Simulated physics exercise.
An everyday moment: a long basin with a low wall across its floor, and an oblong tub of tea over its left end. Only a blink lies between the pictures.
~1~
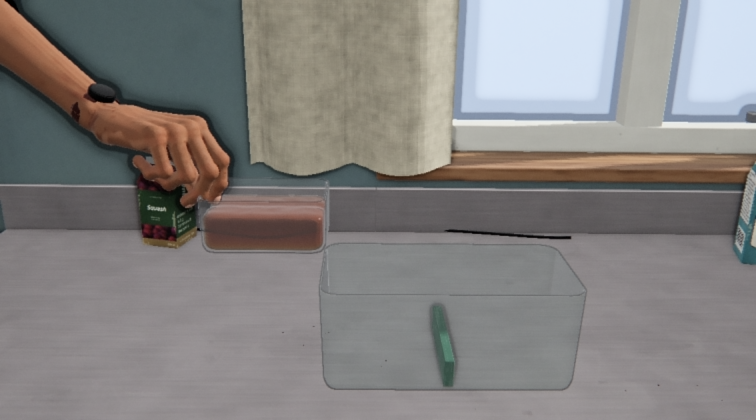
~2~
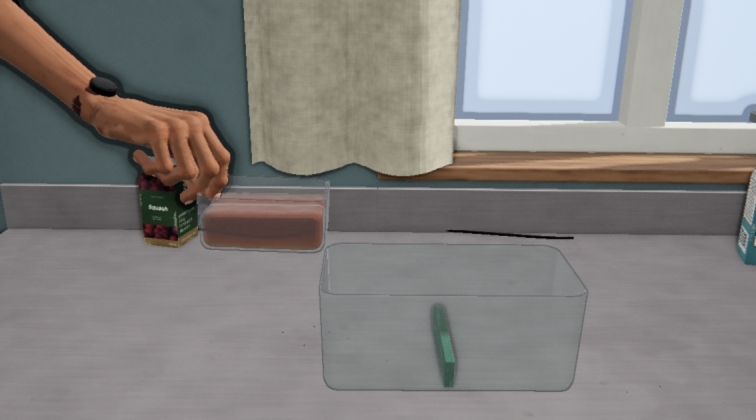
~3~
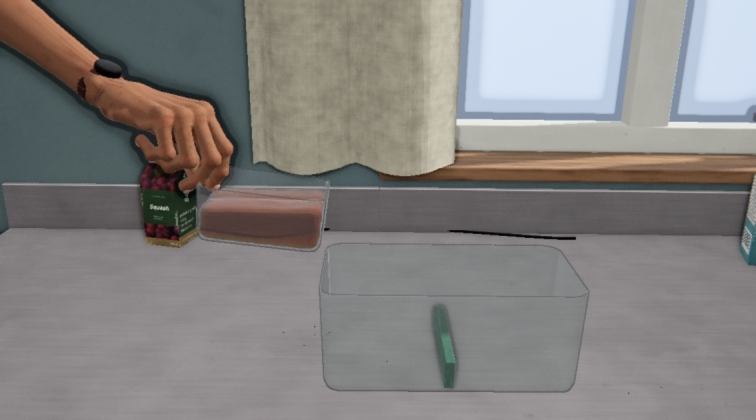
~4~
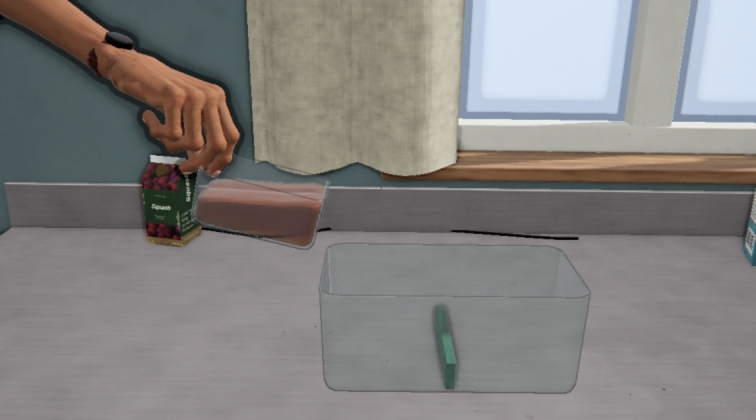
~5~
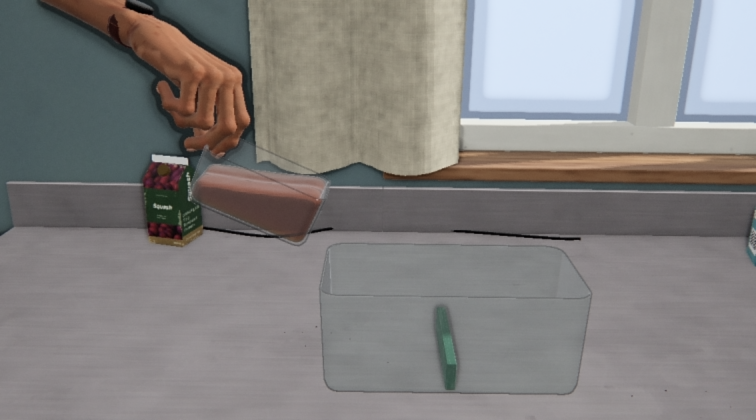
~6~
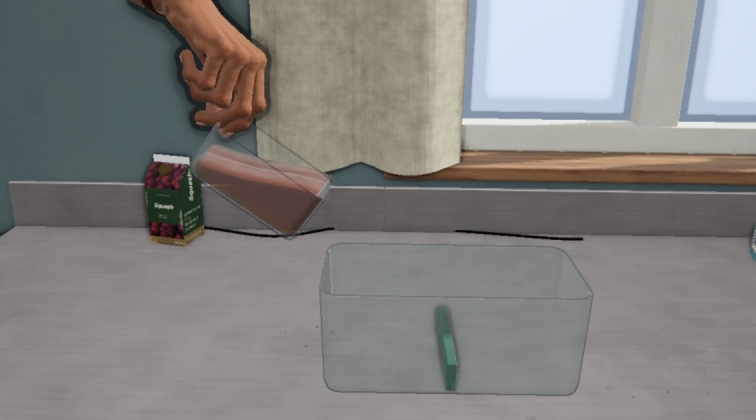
A clear tub of reddish-brown tea tilted steadily down to the right above the counter, its left end rising, while a hand drew up and away beside it; the long, clear basin stayed still.
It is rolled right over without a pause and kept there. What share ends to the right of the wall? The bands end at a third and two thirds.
It comes to not even a third.
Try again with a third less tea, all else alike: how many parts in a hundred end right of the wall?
About 10 per cent.
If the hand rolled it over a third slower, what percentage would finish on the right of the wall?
Close to 15 per cent.
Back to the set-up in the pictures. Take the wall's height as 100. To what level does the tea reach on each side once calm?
The left part 50 per cent, the right part 10.
A moment on, the oblong tub is tipped right over and 29 per cent is still to pour, 12 is left of the wall and 0 right of it.
Next, the oblong tub is tipped right over and 3 per cent is still to pour, 75 is left of the wall and 12 right of it.
Then the oblong tub is tipped right over and 0 per cent is still to pour, 78 is left of the wall and 12 right of it.
Later the oblong tub is tipped right over and 0 per cent is still to pour, 82 is left of the wall and 15 right of it.
In the end 78 per cent lies left of the wall, 19 right of it and 3 outside.
